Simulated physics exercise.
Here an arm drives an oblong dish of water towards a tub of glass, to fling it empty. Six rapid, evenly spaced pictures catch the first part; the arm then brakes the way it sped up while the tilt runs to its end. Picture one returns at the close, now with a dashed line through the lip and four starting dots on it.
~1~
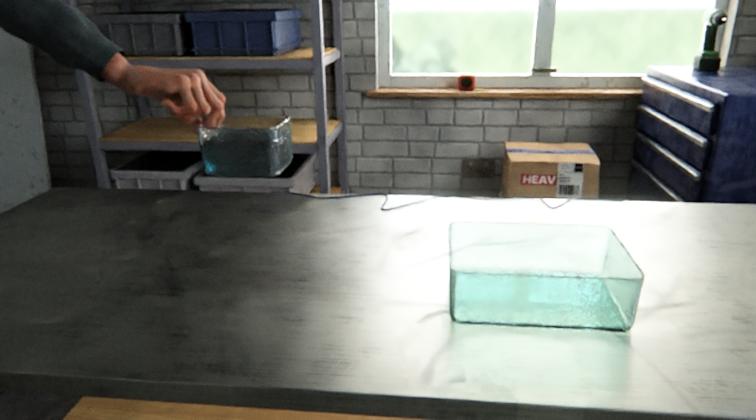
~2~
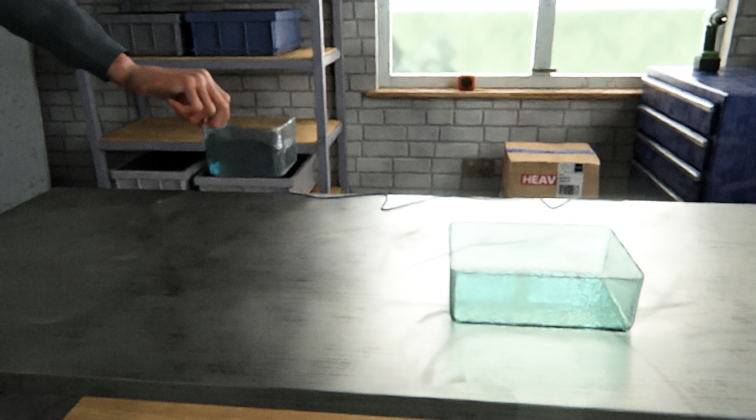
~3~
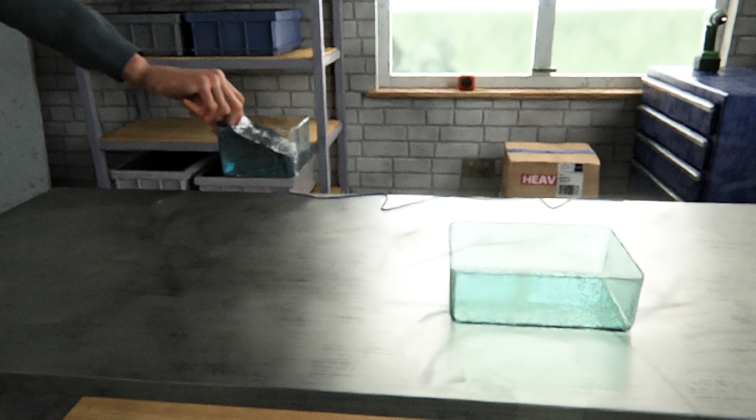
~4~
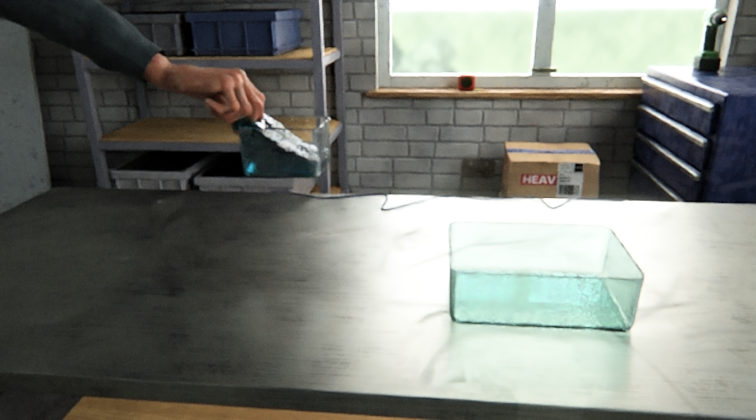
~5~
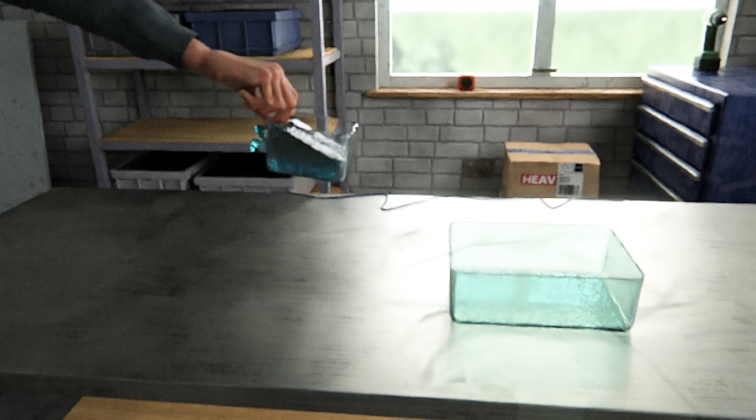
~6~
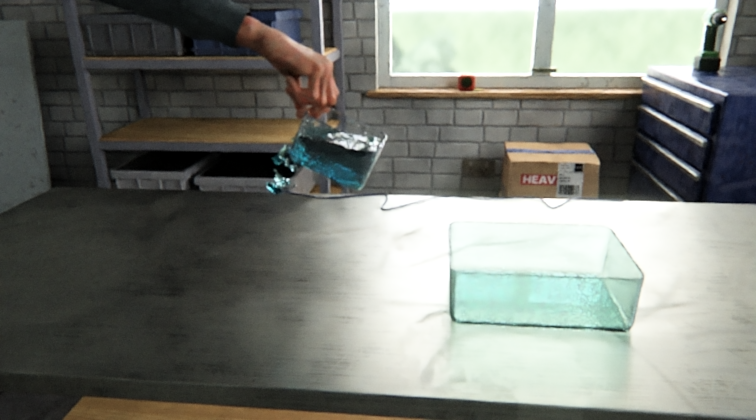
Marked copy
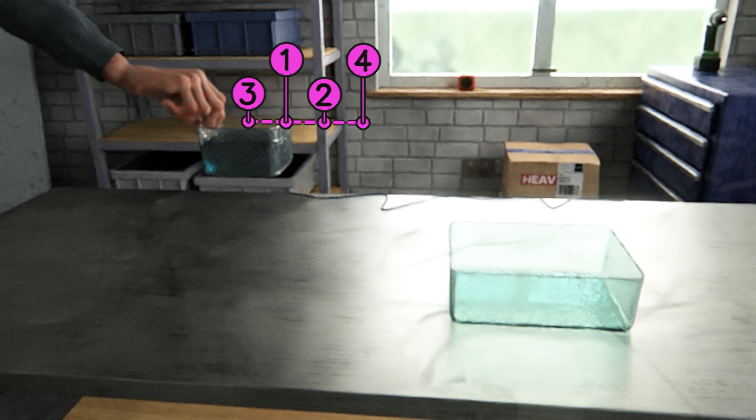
In a workshop with a grey brick wall, shelving and a bright window, a still camera looks slightly down across a dark metal table. A clear glass tub of pale turquoise water sits on the right, before a cardboard box and blue drawers, while an arm holds a smaller glass dish of teal water at upper left. The arm carries the dish rightward, its water sloping and sloshing, then tilts it as water spills off its left side.
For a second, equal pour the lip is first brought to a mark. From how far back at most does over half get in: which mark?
Dot 3.
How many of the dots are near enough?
All of the four.
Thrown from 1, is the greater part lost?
No.
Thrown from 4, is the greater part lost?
No, not at all.
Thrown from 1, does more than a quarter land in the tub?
Yes, it does.
In magenta, 1 at (286, 121); 2 at (324, 122); 3 at (248, 121); 4 at (363, 122).
With 1, about 72 % lands in the tub, 13 % falls short and 15 % goes beside or beyond.
With 2, about 77 % lands in the tub, 10 % falls short and 13 % goes beside or beyond.
With 3, about 65 % lands in the tub, 25 % falls short and 10 % goes beside or beyond.
With 4, about 79 % lands in the tub, 6 % falls short and 15 % goes beside or beyond.
